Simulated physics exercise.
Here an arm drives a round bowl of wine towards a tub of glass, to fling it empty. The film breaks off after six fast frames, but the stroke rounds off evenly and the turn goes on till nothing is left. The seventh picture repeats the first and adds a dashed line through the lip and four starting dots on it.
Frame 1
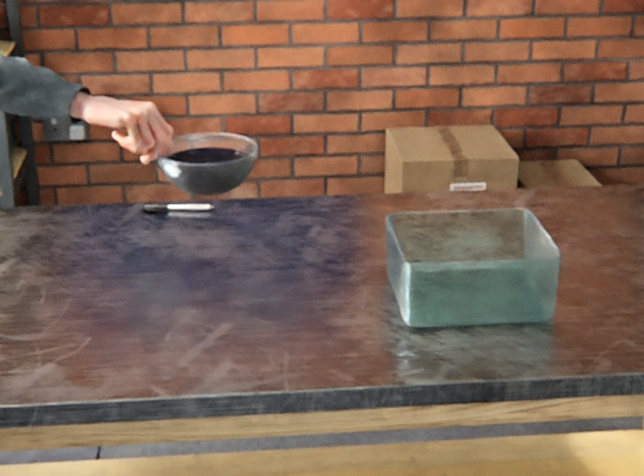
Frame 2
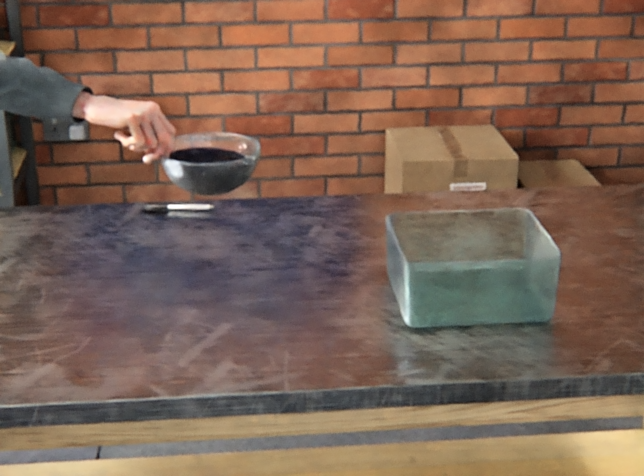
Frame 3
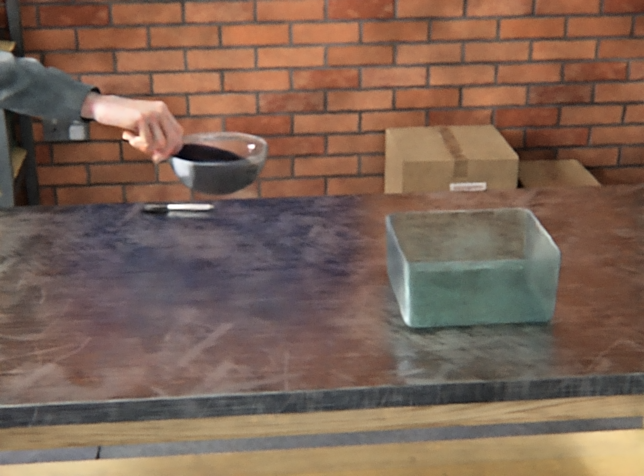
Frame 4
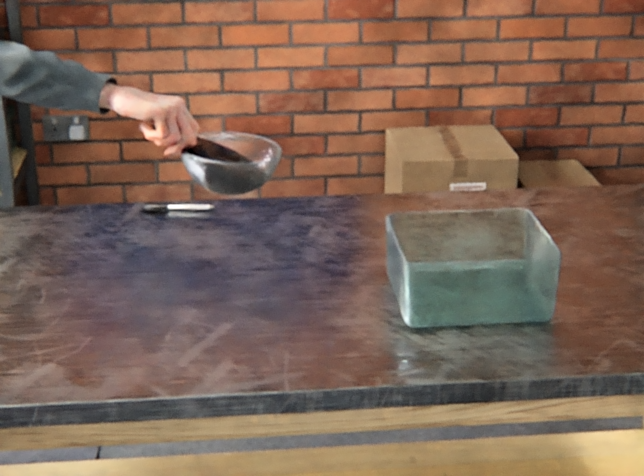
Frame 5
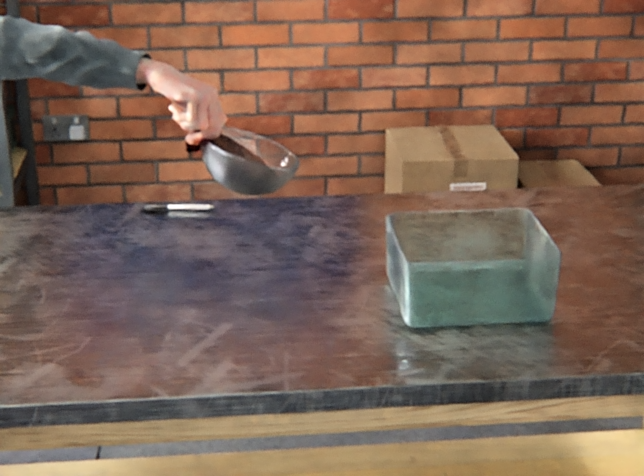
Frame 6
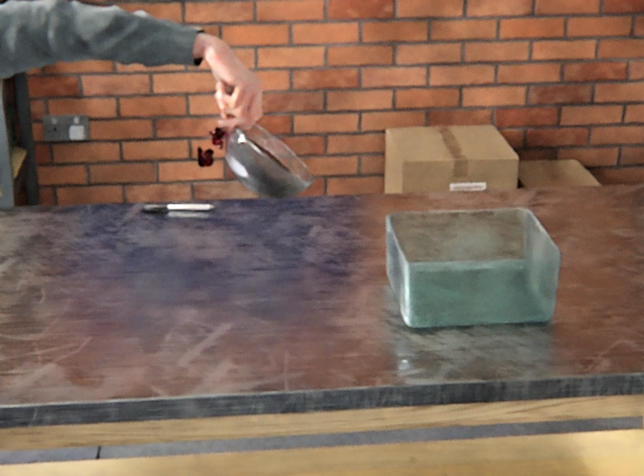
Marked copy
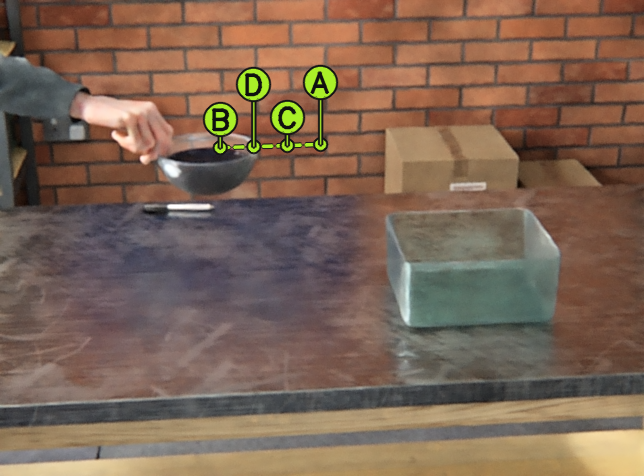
At a worn table before a brick wall, a hand carried a clear bowl of dark liquid rightward towards a glass tub, then tipped it, and dark red drops came out over the rim.
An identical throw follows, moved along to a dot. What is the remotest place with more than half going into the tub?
Place C just does it.
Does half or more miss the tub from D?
Yes.
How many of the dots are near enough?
Two of them.
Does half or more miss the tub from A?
No, that is safe.
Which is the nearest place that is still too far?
D.
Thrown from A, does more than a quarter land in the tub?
Yes, it does.
On the marked copy, A at (320, 144); B at (220, 147); C at (287, 145); D at (253, 146).
For place A, about 68 % lands in the tub, 8 % falls short and 24 % goes beside or beyond.
For place B, about 0 % lands in the tub, 97 % falls short and 3 % goes beside or beyond.
For place C, about 70 % lands in the tub, 14 % falls short and 16 % goes beside or beyond.
For place D, about 14 % lands in the tub, 82 % falls short and 5 % goes beside or beyond.
